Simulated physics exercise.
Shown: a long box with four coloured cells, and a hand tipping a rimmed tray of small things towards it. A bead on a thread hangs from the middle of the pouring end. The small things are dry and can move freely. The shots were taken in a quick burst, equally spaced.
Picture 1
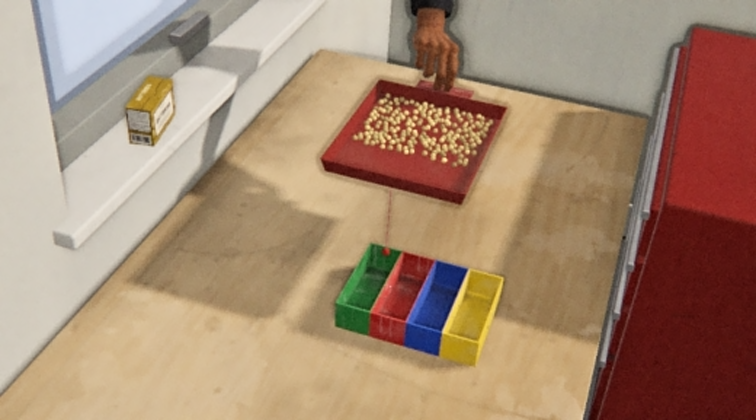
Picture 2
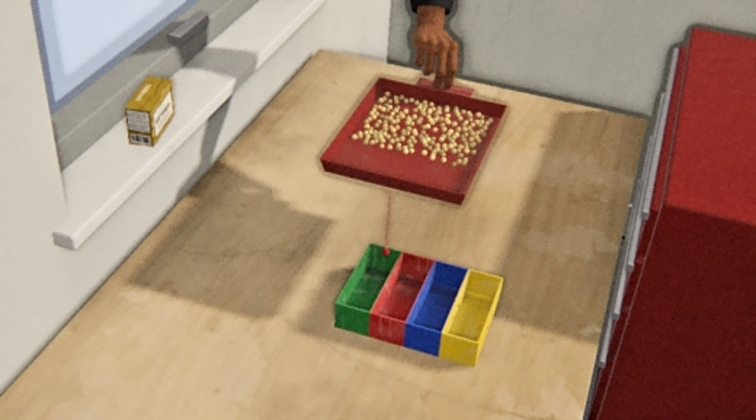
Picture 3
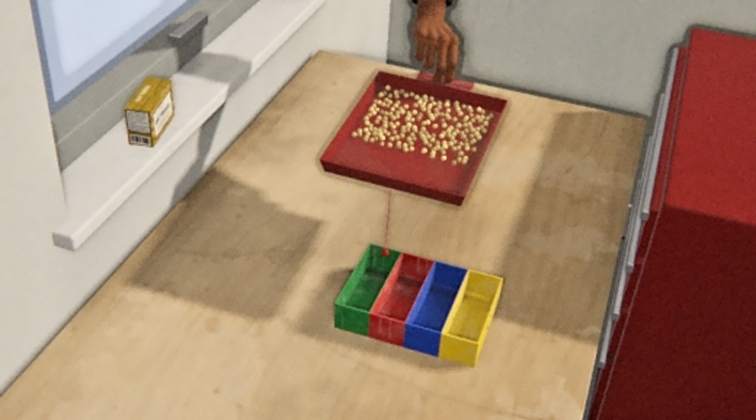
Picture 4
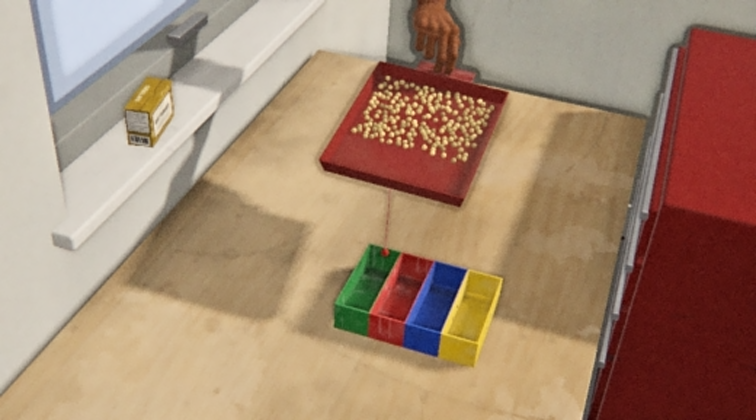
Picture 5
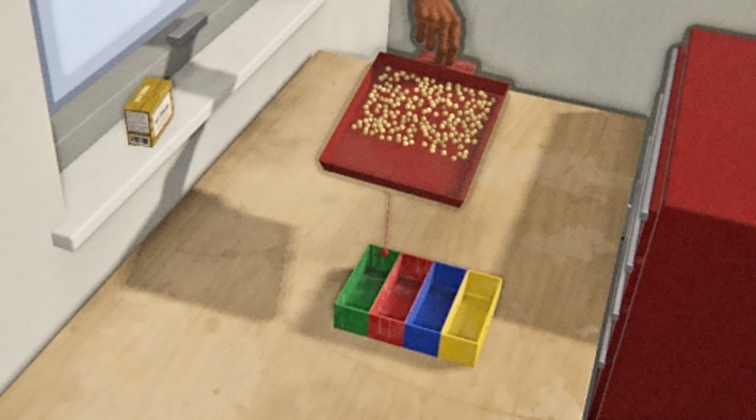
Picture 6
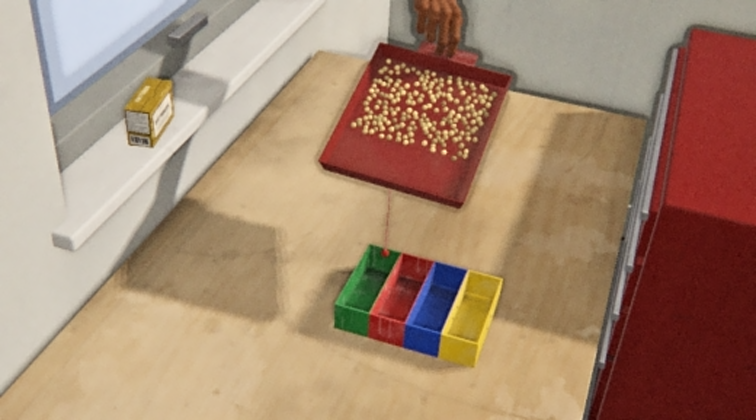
On a pale wooden tabletop between a windowsill and a red cabinet, seen from above at an angle, a box with green, red, blue and yellow cells sits in the foreground. Behind it, a hand holds the far edge of a red rimmed tray of small cream-coloured beans, a thread hanging from its near edge. The hand slowly raises the far edge, tilting the tray slightly towards the viewer.
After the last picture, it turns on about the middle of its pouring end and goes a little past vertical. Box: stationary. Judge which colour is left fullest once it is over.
Blue is left fullest.
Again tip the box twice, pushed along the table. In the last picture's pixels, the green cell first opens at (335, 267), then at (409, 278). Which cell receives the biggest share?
Try 1 - the cell in yellow. Try 2 - the red one.
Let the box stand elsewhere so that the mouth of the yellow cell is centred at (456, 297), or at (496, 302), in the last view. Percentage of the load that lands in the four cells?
Some 100 percent, followed by some 90 percent.
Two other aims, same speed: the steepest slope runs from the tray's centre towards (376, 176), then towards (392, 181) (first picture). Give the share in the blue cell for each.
About 0 and 10 per cent.
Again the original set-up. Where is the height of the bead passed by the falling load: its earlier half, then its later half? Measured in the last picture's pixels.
About (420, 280), and after that about (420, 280).
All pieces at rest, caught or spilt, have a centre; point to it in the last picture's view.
I'd mark it at roughly (412, 317).
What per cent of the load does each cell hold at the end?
Green 20 %, red 30 %, blue 50 %, yellow 0 %.
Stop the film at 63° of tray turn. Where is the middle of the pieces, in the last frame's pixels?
In the last view the centre sits at roughly (418, 192).
Just after the last frame, tray tipped steeply; almost all on the tray; just a few in the blue cell; just a few in the red cell; about a tenth falling or outside the box.
A moment on, tray tipped past a quarter turn; roughly a quarter on the tray; roughly a quarter in the blue cell; about a tenth in the red cell; about a tenth in the green cell; roughly a third falling or outside the box.
Further on, tray tipped past a quarter turn; roughly half in the blue cell; roughly a quarter in the red cell; roughly a quarter in the green cell; just a few in the yellow cell; just a few falling or outside the box.
When it is over, tray tipped past a quarter turn; roughly half in the blue cell; roughly a quarter in the red cell; roughly a quarter in the green cell; just a few in the yellow cell; just a few outside the box.
